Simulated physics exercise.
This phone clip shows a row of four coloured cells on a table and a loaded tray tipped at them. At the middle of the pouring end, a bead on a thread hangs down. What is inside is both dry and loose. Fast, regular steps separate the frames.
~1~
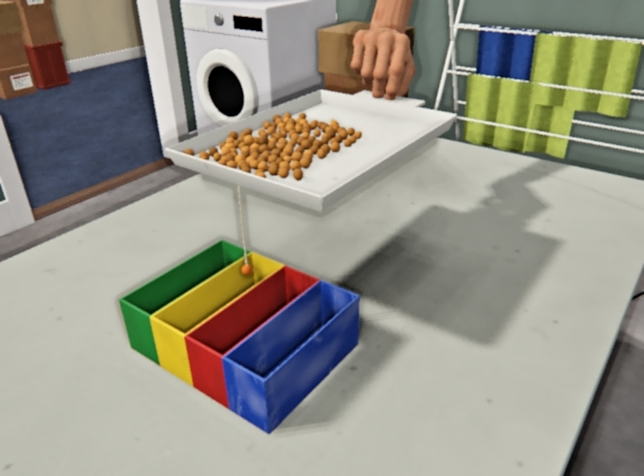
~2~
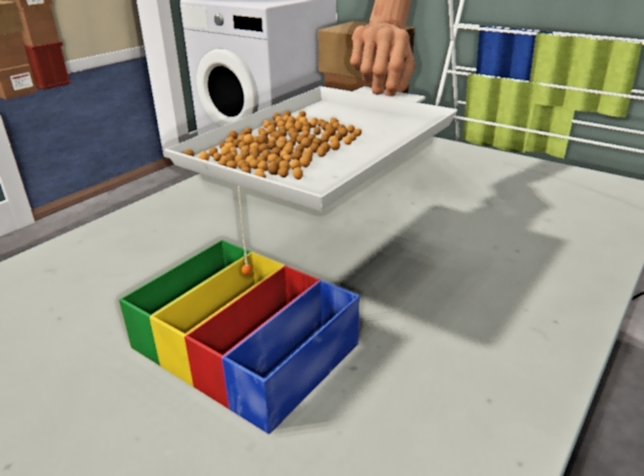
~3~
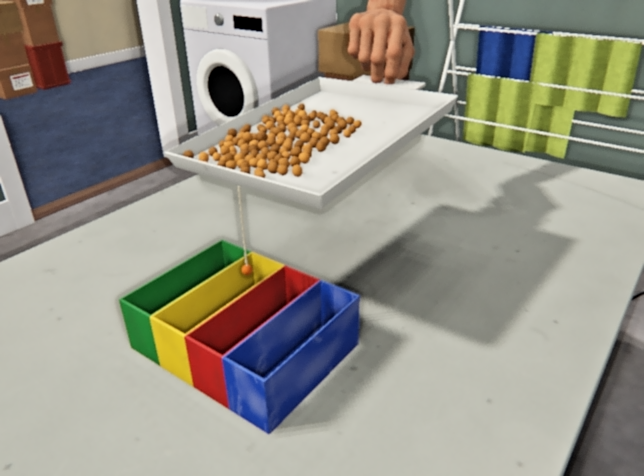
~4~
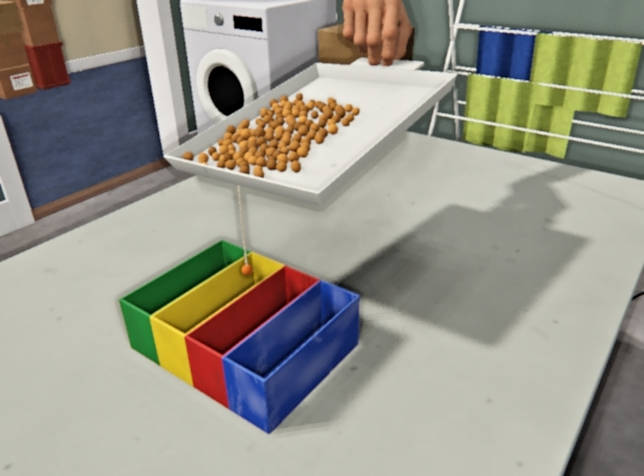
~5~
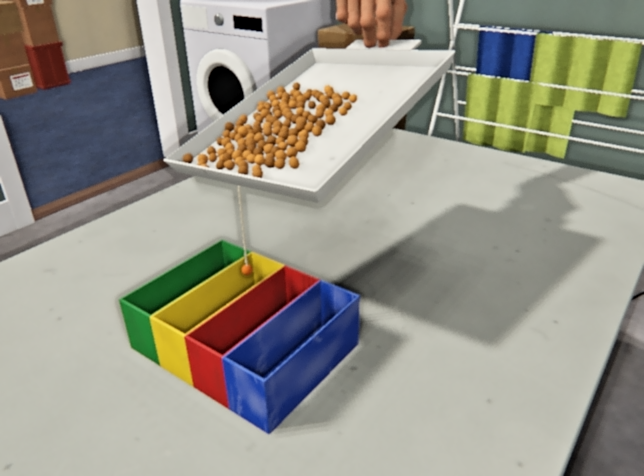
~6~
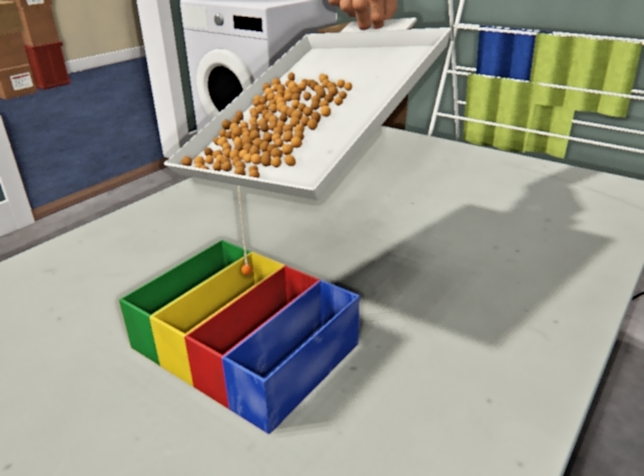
In the video, a hand at the far edge of a white tray of roasted chickpeas raises that edge, tilting the tray steadily above green, yellow, red and blue cells, while the chickpeas shift slightly and the hanging bead stays still.
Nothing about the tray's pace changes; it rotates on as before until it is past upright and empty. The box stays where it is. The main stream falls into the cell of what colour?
Colour: Green.
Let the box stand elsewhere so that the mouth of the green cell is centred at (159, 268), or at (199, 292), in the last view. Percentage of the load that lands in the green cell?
First position: Some 40 %; second position: Some 30 %.
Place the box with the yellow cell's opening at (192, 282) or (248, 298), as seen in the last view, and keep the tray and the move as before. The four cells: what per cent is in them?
About 100 and 40 per cent.
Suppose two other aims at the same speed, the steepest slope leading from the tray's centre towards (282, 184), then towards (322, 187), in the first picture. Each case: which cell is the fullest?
First try: The cell in blue. Second try: Blue.
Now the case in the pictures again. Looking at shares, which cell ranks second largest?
Second place goes to that yellow cell.
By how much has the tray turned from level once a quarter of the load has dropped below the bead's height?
110°.
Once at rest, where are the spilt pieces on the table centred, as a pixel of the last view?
Around (135, 299).
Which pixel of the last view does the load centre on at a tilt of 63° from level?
At about (220, 131).
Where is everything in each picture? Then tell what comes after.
In the first picture, corners of the pouring end near (173, 148) and (320, 193), level; middle of the load near (283, 143), roasted chickpeas; bead on its thread near (247, 270); green cell near (140, 328); yellow cell near (172, 347); red cell near (207, 368); blue cell near (246, 391).
In the second picture, corners of the pouring end near (173, 149) and (320, 192), level; middle of the load near (282, 142).
In the third picture, corners of the pouring end near (172, 151) and (319, 191), tipped barely, lowest at the left corner; middle of the load near (282, 137).
In the fourth picture, corners of the pouring end near (172, 154) and (317, 188), tipped a little, lowest at the left corner; middle of the load near (280, 131).
In the fifth picture, corners of the pouring end near (171, 157) and (314, 186), tipped clearly, lowest at the left corner; middle of the load near (278, 126).
In the sixth picture, corners of the pouring end near (171, 161) and (312, 184), tipped clearly, lowest at the left corner; middle of the load near (274, 121), a little on the move; green cell near (140, 328); yellow cell near (172, 347); red cell near (207, 368); blue cell near (246, 391).
Shortly afterwards, tray tipped steeply; all but a few on the tray; only a few falling or outside the box.
Next, tray tipped past a quarter turn; the bulk on the tray; near a quarter falling or outside the box.
Some moments later, tray tipped past a quarter turn; near a third in the green cell; near a quarter in the yellow cell; only a few in the red cell; near a quarter falling or outside the box.
In the end, tray tipped past a quarter turn; near a third in the green cell; near a quarter in the yellow cell; only a few in the red cell; none at all in the blue cell; near a quarter outside the box.
